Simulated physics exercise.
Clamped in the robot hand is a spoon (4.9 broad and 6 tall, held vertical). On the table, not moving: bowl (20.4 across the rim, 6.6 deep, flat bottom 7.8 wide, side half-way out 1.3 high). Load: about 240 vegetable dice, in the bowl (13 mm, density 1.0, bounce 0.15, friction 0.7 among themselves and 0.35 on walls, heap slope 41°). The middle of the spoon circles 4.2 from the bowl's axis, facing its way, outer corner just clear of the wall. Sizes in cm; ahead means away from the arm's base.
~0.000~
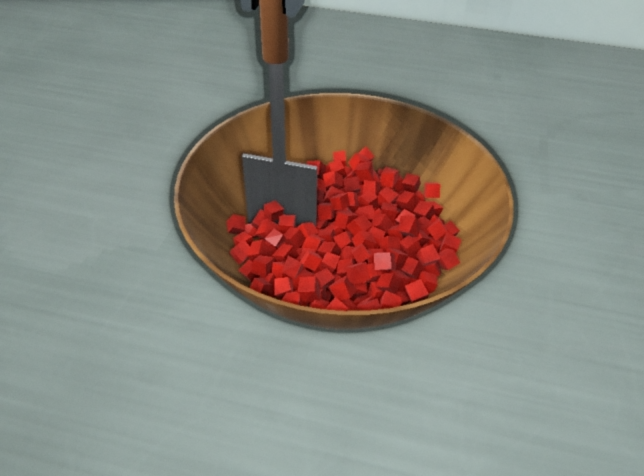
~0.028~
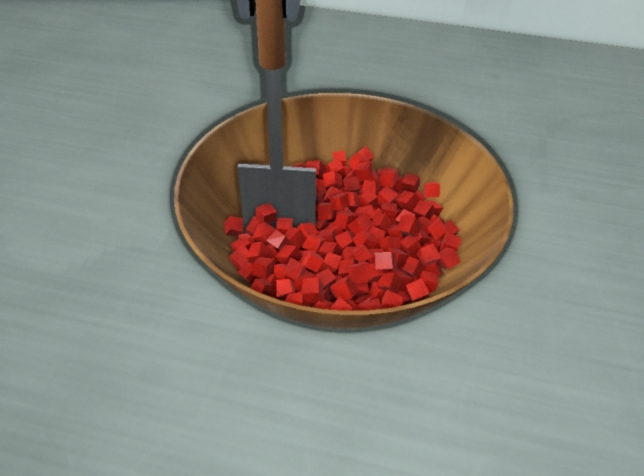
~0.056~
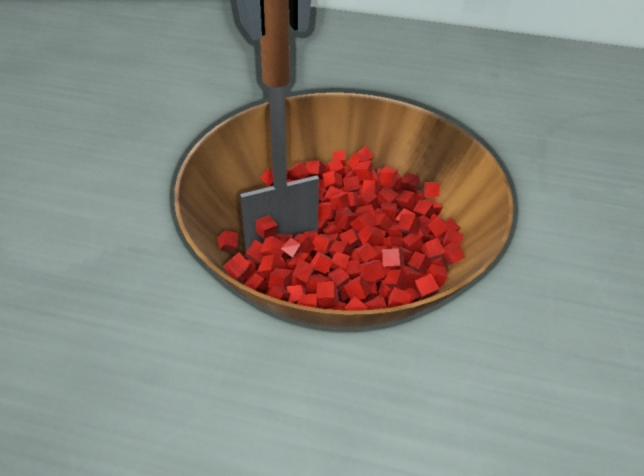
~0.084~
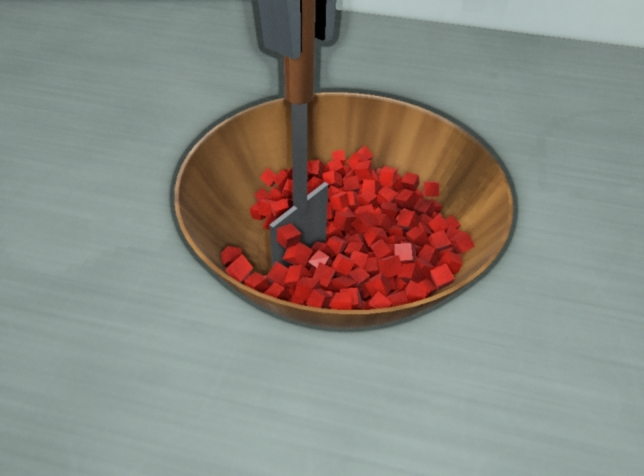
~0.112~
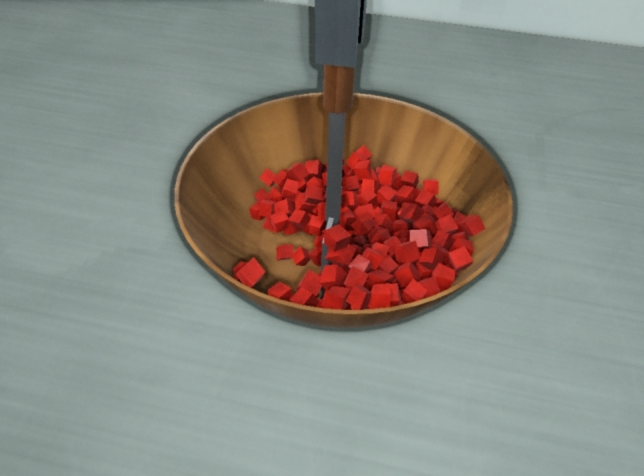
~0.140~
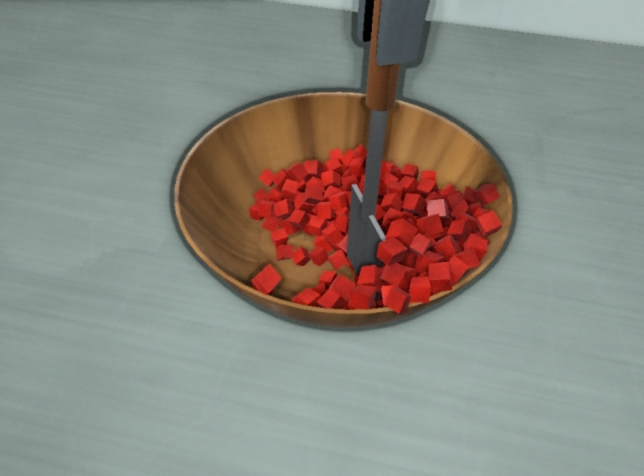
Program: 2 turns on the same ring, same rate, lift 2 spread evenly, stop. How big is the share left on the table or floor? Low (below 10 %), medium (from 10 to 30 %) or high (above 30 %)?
Answer: High; above 30 % of the vegetable dice finish on the table or floor.
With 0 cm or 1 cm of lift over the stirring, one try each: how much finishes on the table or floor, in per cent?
Some 50 and 50 per cent.
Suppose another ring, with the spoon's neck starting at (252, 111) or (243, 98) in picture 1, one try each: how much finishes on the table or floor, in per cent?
About 20 and 0 per cent.
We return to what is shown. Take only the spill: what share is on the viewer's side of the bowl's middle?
About 30 per cent.
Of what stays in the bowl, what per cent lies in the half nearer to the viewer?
Some 55 per cent.
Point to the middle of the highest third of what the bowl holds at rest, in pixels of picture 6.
Around (394, 250).
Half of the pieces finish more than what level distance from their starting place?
Roughly 11 cm.
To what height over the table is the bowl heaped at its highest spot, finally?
Some 5.5 cm.
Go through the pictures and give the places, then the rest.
The first picture shows spoon neck at (279, 141), 0° round; upper third of the load around (350, 233), from x 235 to 450, top at y 155; 240 in the bowl.
The second picture shows spoon neck at (276, 148), 10° round; upper third of the load around (350, 236), from x 235 to 450, top at y 155.
The third picture shows spoon neck at (280, 166), 36° round; upper third of the load around (351, 248), from x 230 to 455, top at y 155.
The fourth picture shows spoon neck at (300, 183), 64° round; upper third of the load around (356, 260), from x 230 to 460, top at y 155.
The fifth picture shows spoon neck at (334, 193), 93° round; upper third of the load around (379, 265), from x 245 to 475, top at y 155.
The sixth picture shows spoon neck at (371, 191), 121° round; upper third of the load around (420, 247), from x 260 to 490, top at y 155; 239 in the bowl, 1 in flight or on the tool.
After 0.37 s, 353° round, highest piece 10 above the table; 163 in the bowl, 40 on the table or floor, 37 in flight or on the tool.
After 0.60 s, 224° round, highest piece 8 above the table; 145 in the bowl, 92 on the table or floor, 3 in flight or on the tool.
After 0.91 s, 0° round, highest piece 5 above the table; 145 in the bowl, 95 on the table or floor.
After 1.61 s, 0° round, highest piece 5 above the table; 145 in the bowl, 95 on the table or floor.
At rest, 145 in the bowl, 95 on the table or floor. That is 40 % on the table or floor.
